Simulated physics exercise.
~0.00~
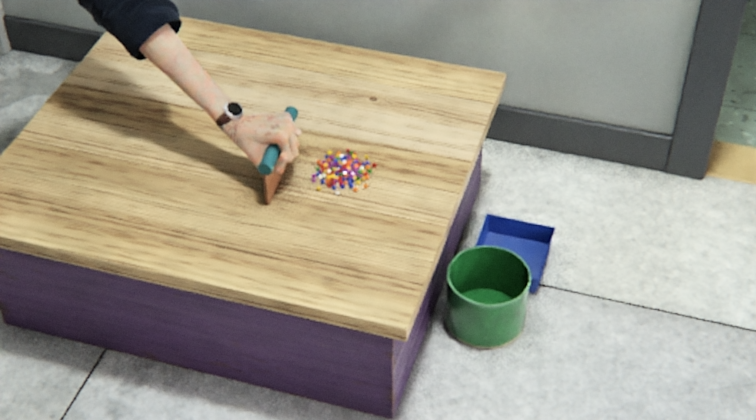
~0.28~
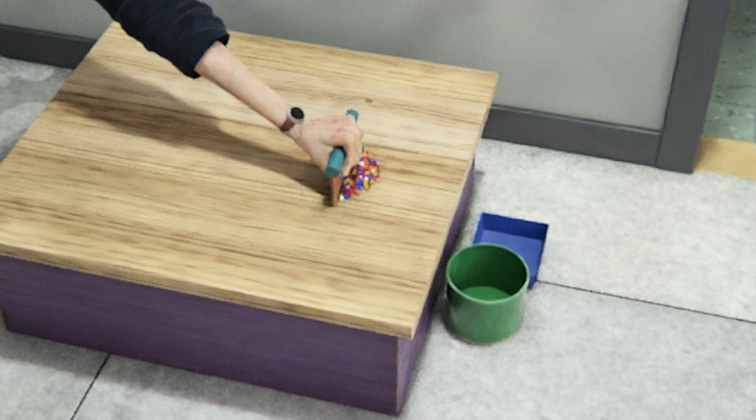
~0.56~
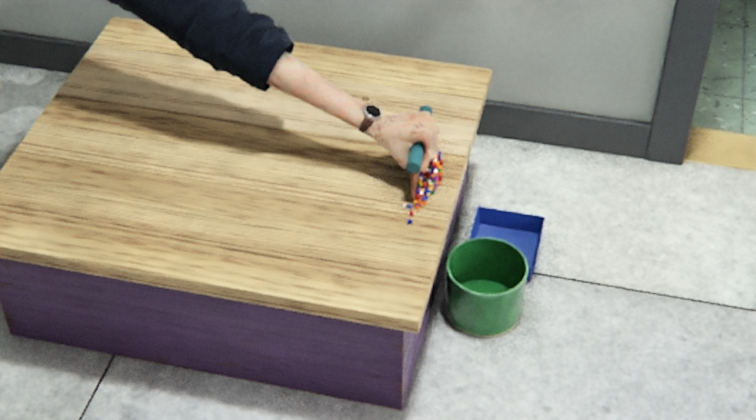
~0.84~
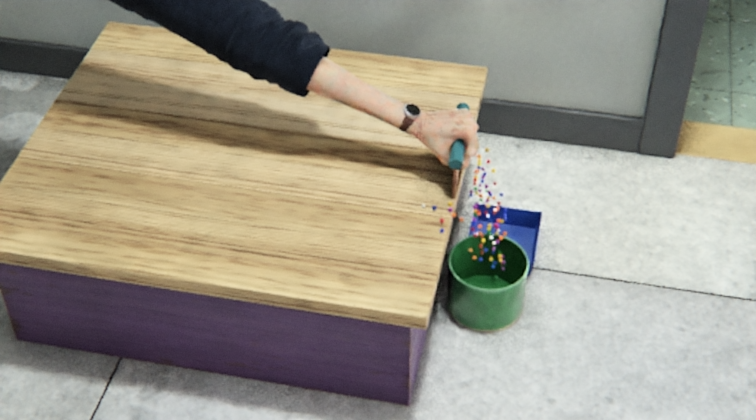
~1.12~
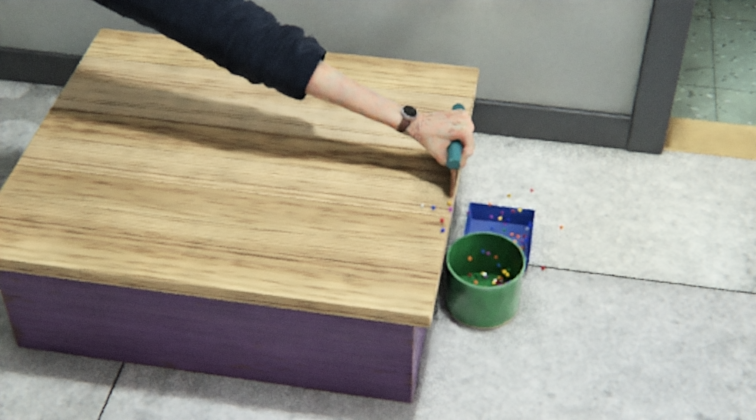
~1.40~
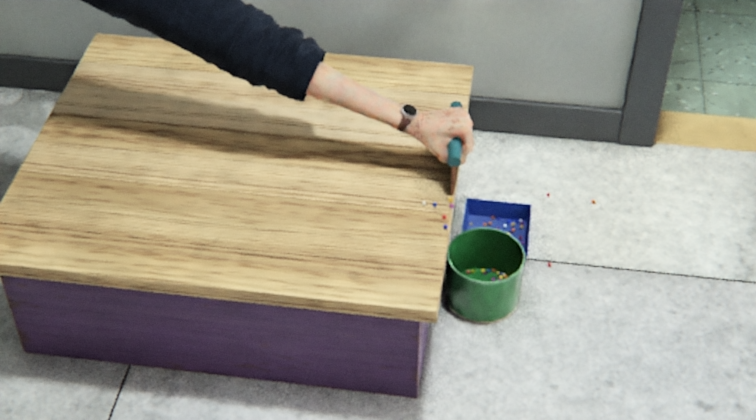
In this clip, a hand holding a scraper with a teal handle pushes a pile of colourful beads rightward across a wooden tabletop and over its edge, most landing in a green pot and a blue tin, while a few scatter on the floor and some stay on top.
